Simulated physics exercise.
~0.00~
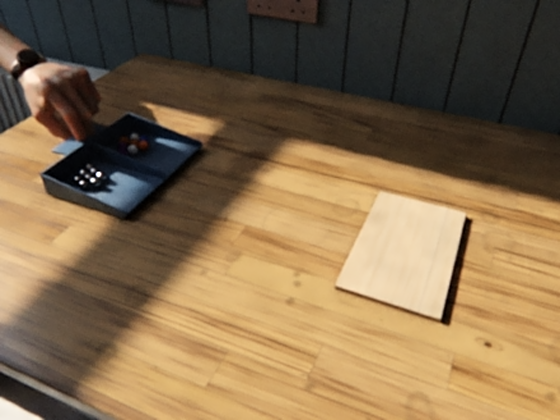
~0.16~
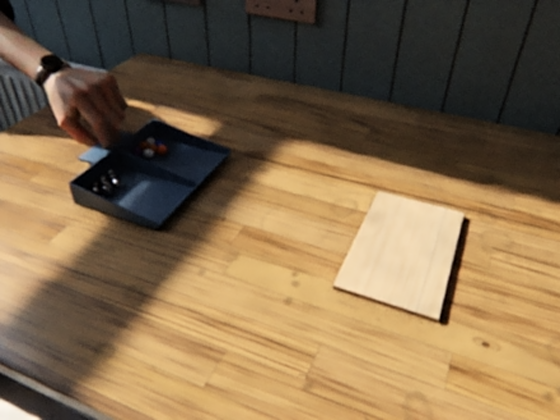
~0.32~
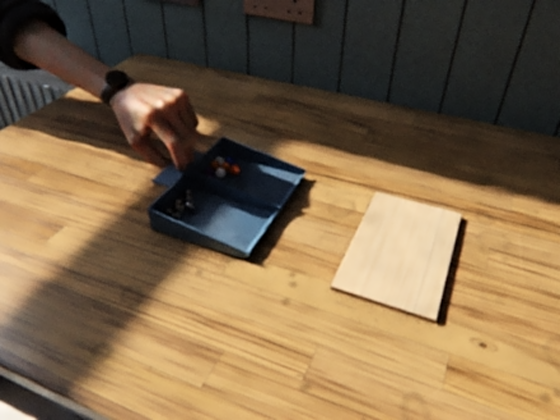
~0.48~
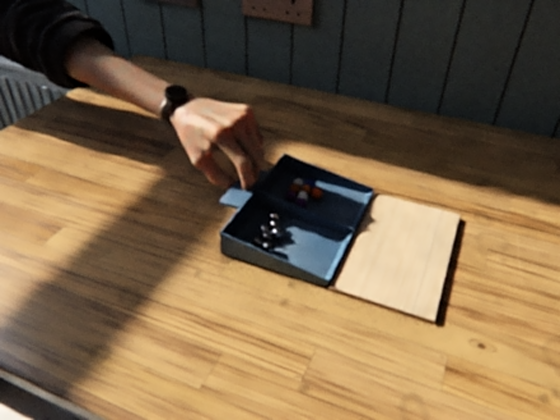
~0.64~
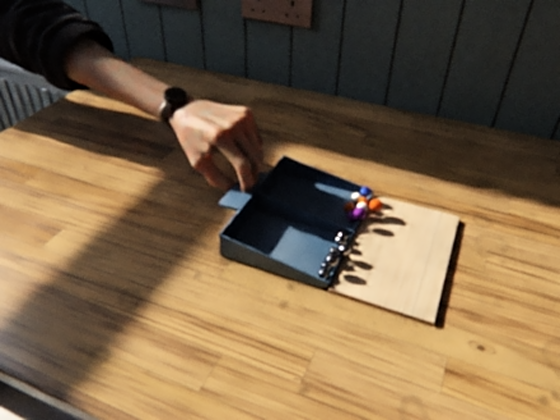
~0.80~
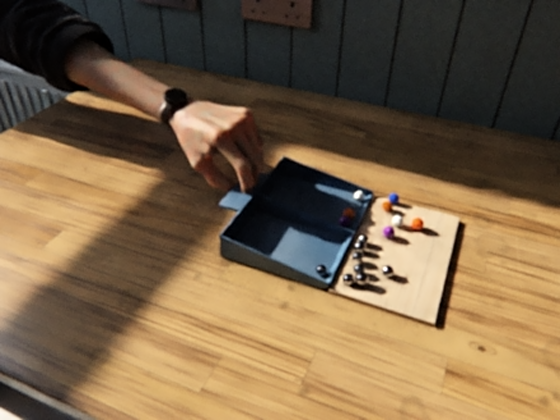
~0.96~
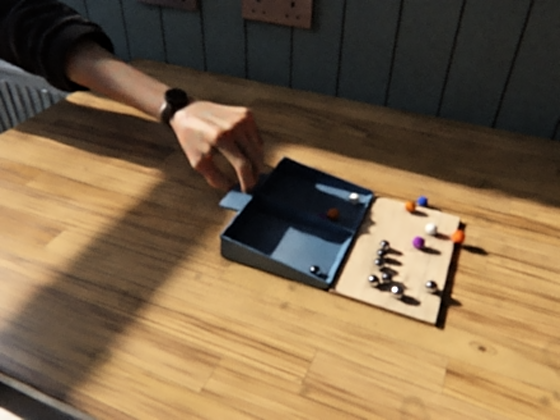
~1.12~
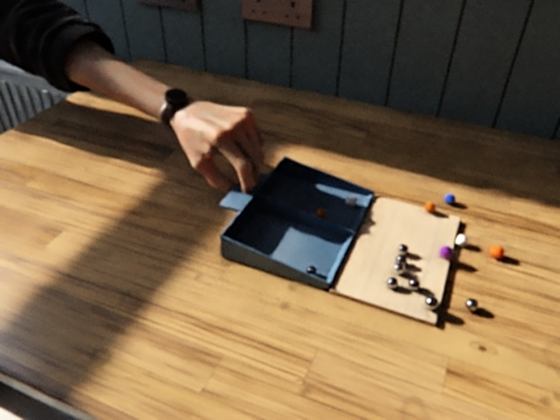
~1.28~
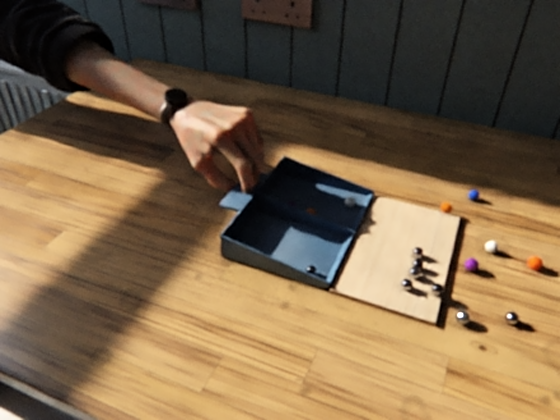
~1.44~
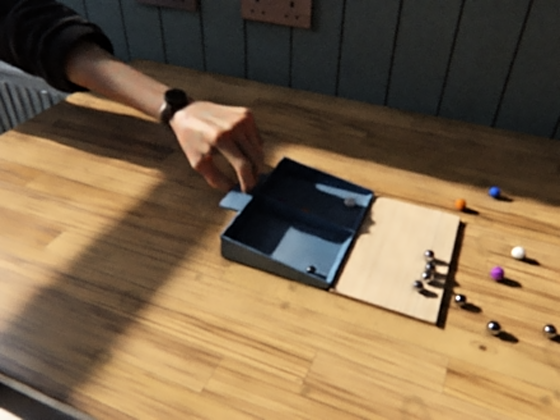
At the start, a hand with a dark wristband holds the back of a shallow blue two-part tray on a sunlit wooden table, with dark shiny balls in the front part and coloured ones in the back. The hand pushes the tray to the right toward a pale flat board. The tray stops against the board, and both groups surge to its front edge. Most of the balls spill over onto the board, scattering and rolling right. Several continue onto the bare table, while a small cluster of shiny ones remains on the board and a few balls stay in the tray.
